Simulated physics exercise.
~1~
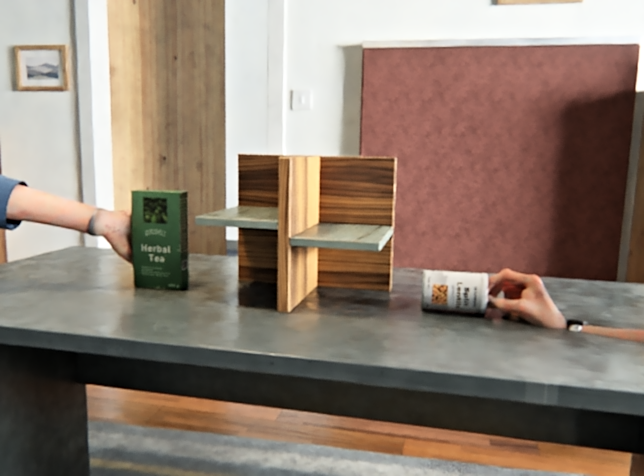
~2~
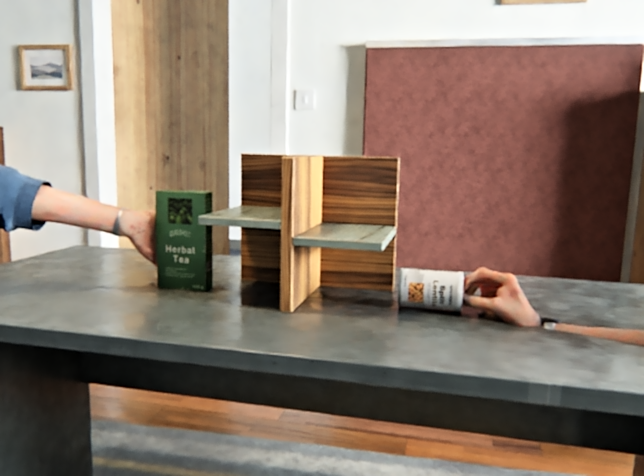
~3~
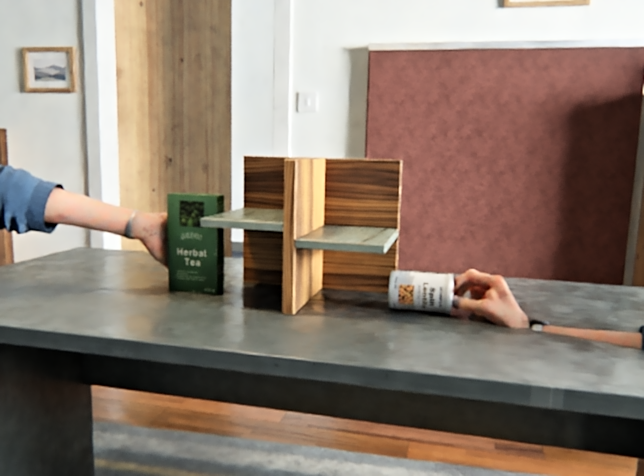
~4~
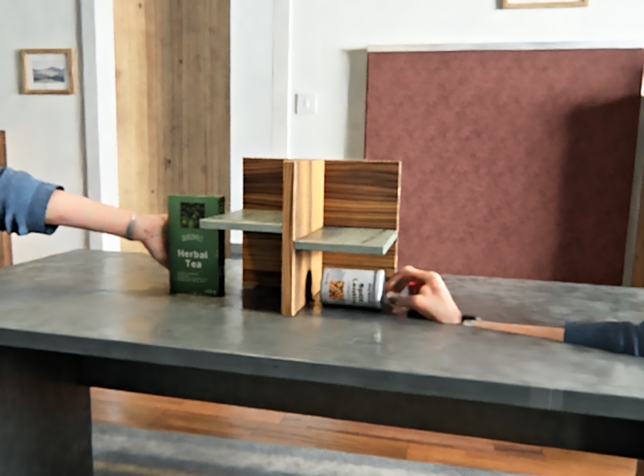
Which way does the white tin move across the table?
The white tin moves to the left, pushed along on its side by a hand.
